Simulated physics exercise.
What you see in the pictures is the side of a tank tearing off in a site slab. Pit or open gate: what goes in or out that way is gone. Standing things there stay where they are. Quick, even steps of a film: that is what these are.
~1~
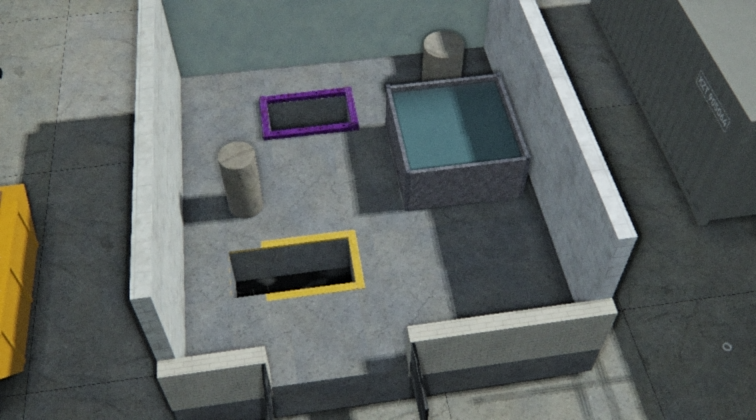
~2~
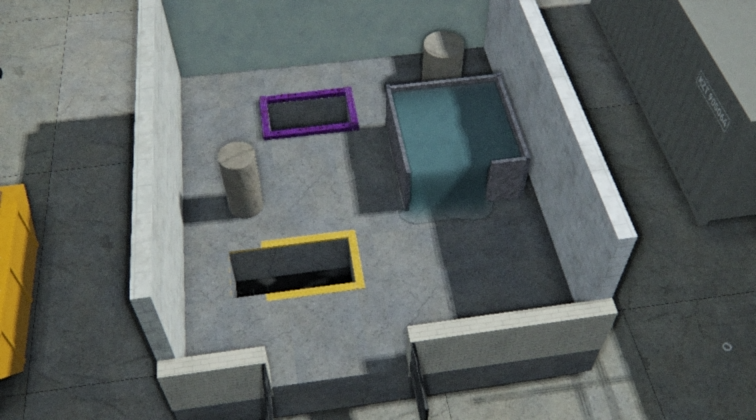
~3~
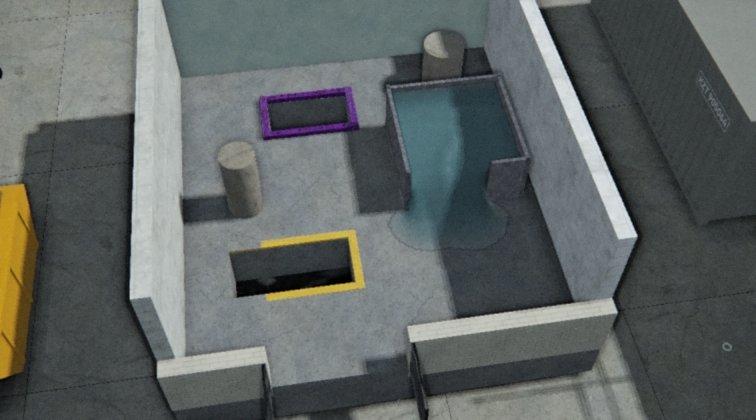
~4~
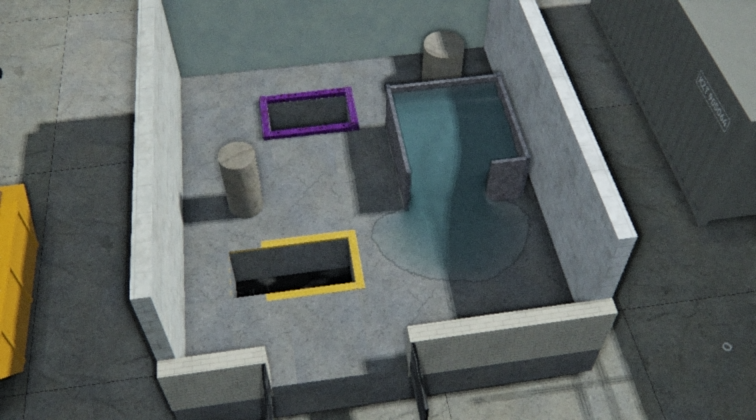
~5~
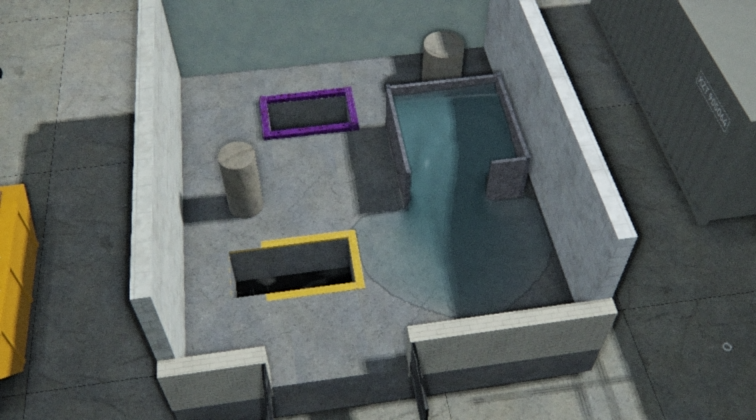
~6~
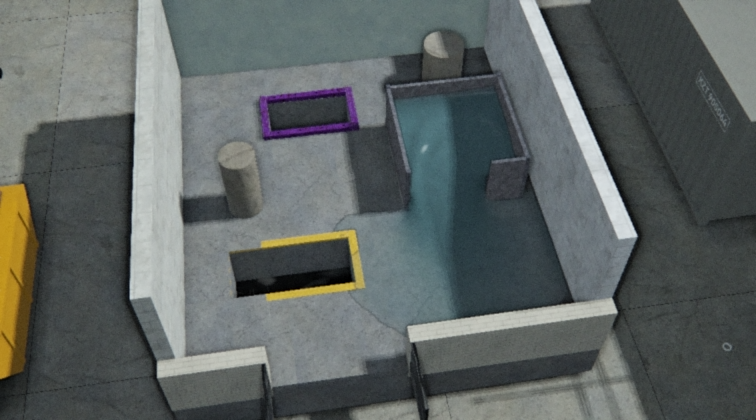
We see a walled concrete slab with a tank of still water at upper right; the tank's near side opens, and water pours out, spreading across the floor toward the viewer, reaching the right and front walls.
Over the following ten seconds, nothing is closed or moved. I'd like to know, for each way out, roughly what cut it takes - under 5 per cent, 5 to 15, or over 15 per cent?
Result: The gate carries off upward of fifteen per cent; the purple pit carries off beneath five per cent; the yellow pit carries off upward of fifteen per cent.
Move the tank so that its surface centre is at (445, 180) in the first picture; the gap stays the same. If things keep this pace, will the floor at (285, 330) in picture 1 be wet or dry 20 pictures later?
Looking at that spot, it would be inundated.
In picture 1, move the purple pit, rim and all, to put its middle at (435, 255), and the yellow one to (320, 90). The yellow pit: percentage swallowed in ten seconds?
Share for yellow: 2 in a hundred.
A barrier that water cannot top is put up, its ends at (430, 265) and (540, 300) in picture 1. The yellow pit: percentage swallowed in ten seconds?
Yellow: 35 %.
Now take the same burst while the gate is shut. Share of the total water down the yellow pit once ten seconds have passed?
Roughly, in per cent: Yellow 40.
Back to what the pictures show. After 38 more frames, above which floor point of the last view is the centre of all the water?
About (418, 221).
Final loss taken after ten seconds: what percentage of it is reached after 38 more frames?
Close to 65 per cent, I'd say.
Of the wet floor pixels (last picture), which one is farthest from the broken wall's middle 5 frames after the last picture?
Approximate pixel: (305, 366).
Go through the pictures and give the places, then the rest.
The first picture shows still water in the tank at (455, 125).
In the second picture, the front is at (402, 213), out from the gap at (448, 193).
In the third picture, the front is at (404, 237), out from the gap at (448, 193).
In the fourth picture, water pours out at (448, 195) and has run to (492, 272).
In the fifth picture, water pours out at (448, 195) and has run to (495, 310).
In the sixth picture, water pours out at (448, 195) and has run to a hidden place.
A moment on, water covers 30 % of the floor; the gate 1 %, the purple pit 0 %, the yellow pit 1 %.
Next, water covers 30 % of the floor; the gate 7 %, the purple pit 0 %, the yellow pit 2 %.
Then, water covers 45 % of the floor; the gate 14 %, the purple pit 0 %, the yellow pit 4 %.
Later, water covers 65 % of the floor; the gate 21 %, the purple pit 0 %, the yellow pit 12 %.
In the end, water covers 80 % of the floor; the gate 29 %, the purple pit 0 %, the yellow pit 22 %.
